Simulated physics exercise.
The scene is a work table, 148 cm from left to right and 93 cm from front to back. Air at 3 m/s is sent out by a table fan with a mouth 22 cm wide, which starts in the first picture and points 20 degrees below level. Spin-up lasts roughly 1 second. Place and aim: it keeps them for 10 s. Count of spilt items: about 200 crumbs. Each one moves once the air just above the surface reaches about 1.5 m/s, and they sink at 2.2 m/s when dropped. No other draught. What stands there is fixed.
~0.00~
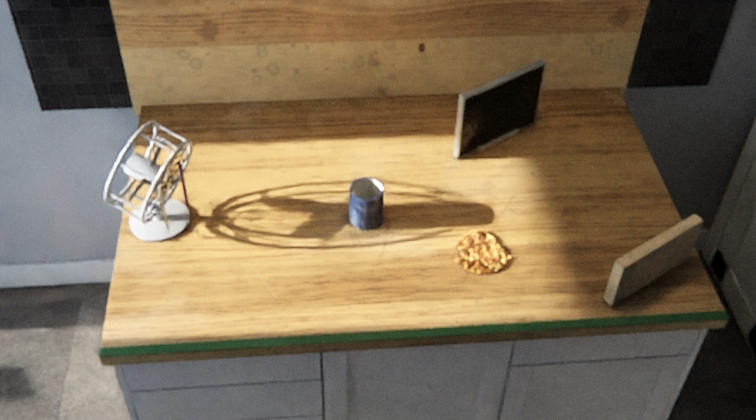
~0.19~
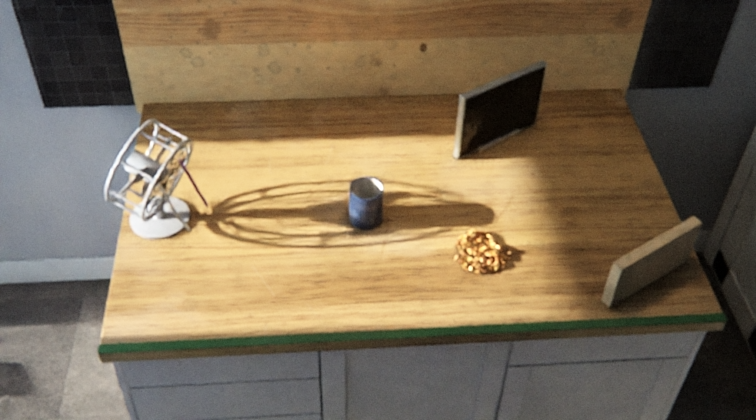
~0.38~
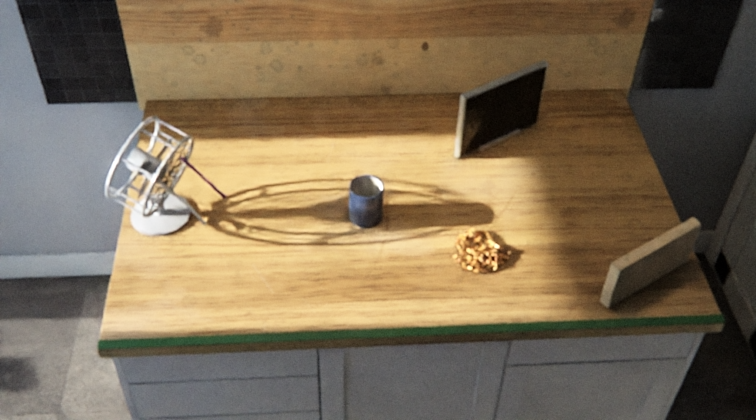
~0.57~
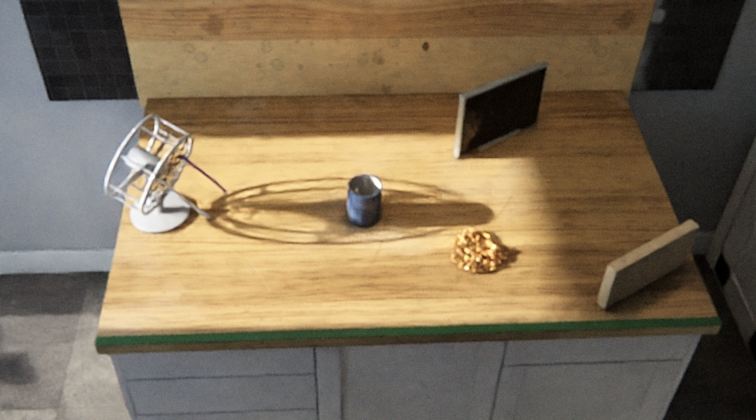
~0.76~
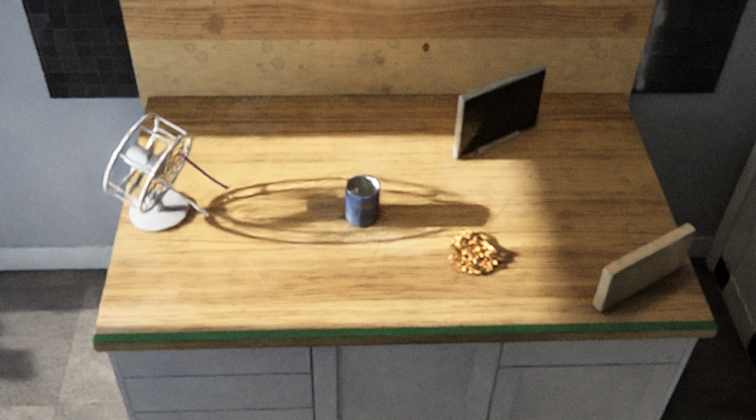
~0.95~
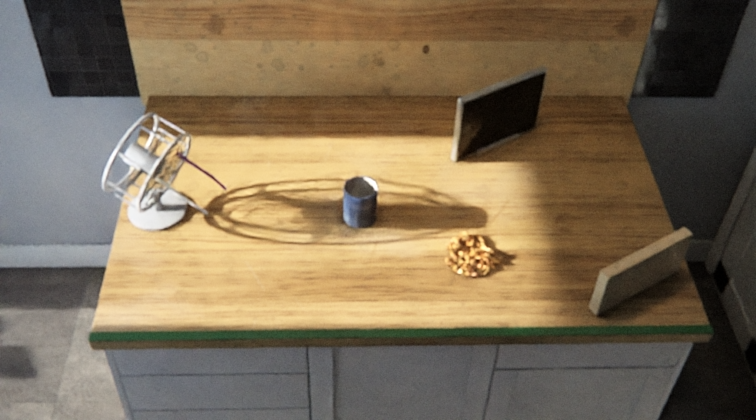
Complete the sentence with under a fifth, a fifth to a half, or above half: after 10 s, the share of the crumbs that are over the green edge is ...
After 10 s, the share is under a fifth.
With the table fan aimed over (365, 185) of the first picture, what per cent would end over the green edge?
Roughly 1 per cent.
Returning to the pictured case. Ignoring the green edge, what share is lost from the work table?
Around 70 % of them.
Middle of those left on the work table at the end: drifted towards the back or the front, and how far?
Forward, about 5 cm.
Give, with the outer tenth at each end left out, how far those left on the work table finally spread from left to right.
Around 40 cm.
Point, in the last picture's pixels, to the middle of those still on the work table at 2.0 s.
I'd aim at pixel (599, 254) or close to it.
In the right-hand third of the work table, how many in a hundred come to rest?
20 %.
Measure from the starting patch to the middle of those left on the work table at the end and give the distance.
The middle ends up about 40 cm from the start.
After 2.0 s, 72 % are on the move or not yet settled, 0 % are over the green edge; the middle of those still in play is near (599, 254).
After 3.2 s, 31 % are on the move or not yet settled, 0 % are over the green edge; the middle of those still in play is near (614, 240).
After 5.5 s, 18 % are on the move or not yet settled, 0 % are over the green edge; the middle of those still in play is near (633, 276).
After 10.0 s, at the end, 0 % are over the green edge; the middle of those still in play is near (633, 276).
